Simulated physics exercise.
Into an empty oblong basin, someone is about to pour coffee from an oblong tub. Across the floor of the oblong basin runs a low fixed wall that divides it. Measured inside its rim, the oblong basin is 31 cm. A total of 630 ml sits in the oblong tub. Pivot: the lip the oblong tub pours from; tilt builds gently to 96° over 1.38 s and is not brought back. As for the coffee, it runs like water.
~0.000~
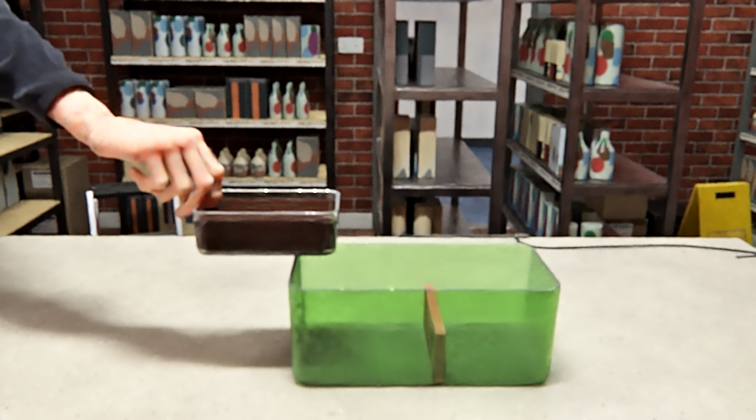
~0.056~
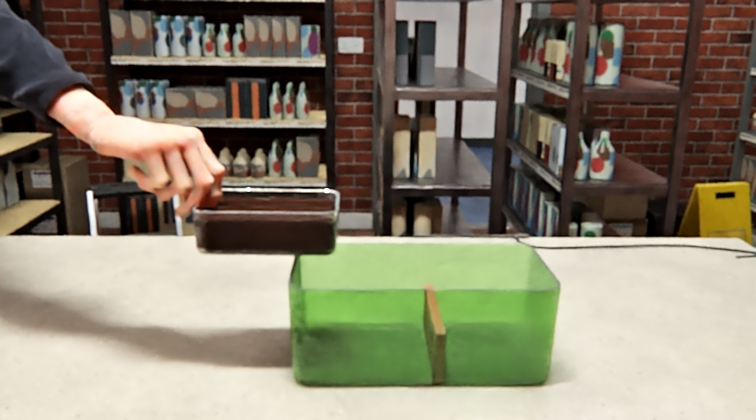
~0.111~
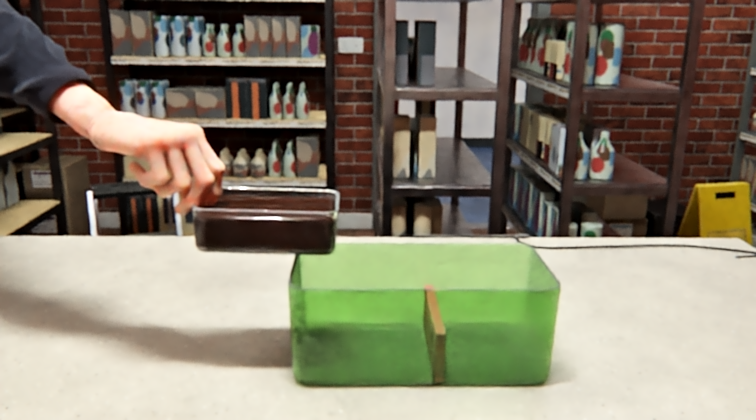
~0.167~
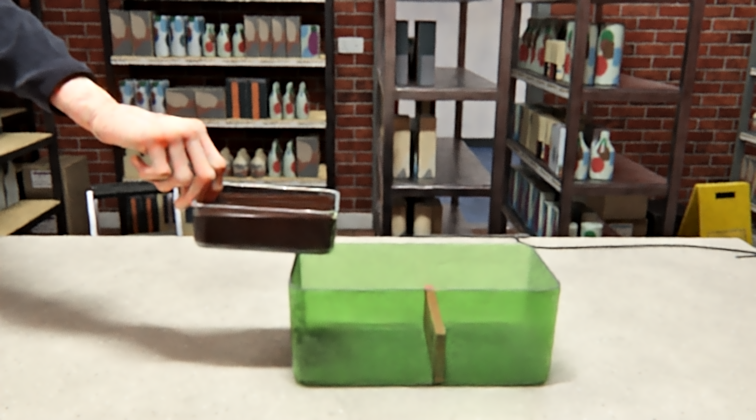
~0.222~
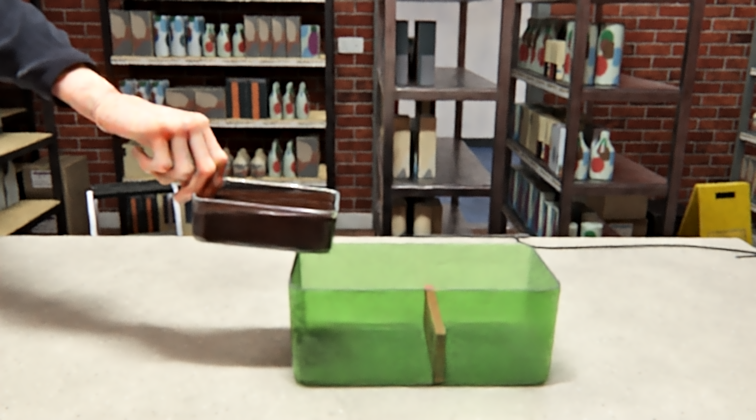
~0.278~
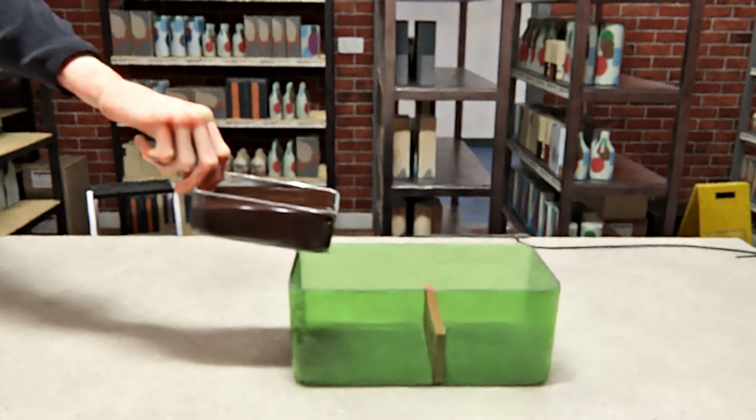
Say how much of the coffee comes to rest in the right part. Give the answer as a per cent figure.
About 4 per cent comes to rest there.
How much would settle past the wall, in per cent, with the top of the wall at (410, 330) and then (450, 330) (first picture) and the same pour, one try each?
Respectively close to 55 and 15 %.
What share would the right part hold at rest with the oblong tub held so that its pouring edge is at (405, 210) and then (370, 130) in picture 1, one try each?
Result: 90 per cent, then 70 per cent.
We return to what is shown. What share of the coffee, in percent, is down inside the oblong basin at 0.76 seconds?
The basin holds roughly 28 in a hundred parts at that moment.
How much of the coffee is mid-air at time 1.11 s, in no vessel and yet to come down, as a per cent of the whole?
Some 6 per cent.
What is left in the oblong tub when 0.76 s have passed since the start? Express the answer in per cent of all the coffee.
At that time about 34 in a hundred parts are still held.
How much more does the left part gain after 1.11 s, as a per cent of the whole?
About 12 percent.
By 0.76 s the tilt is 56° and 35 per cent is still to pour, 29 is left of the wall and 0 right of it.
By 1.11 s the tilt is 87° and 7 per cent is still to pour, 83 is left of the wall and 3 right of it.
By 1.48 s the tilt is 96° and 1 per cent is still to pour, 94 is left of the wall and 3 right of it.
By 1.88 s the tilt is 96° and 0 per cent is still to pour, 95 is left of the wall and 3 right of it.
At rest 95 per cent lies left of the wall, 4 right of it and 1 outside.
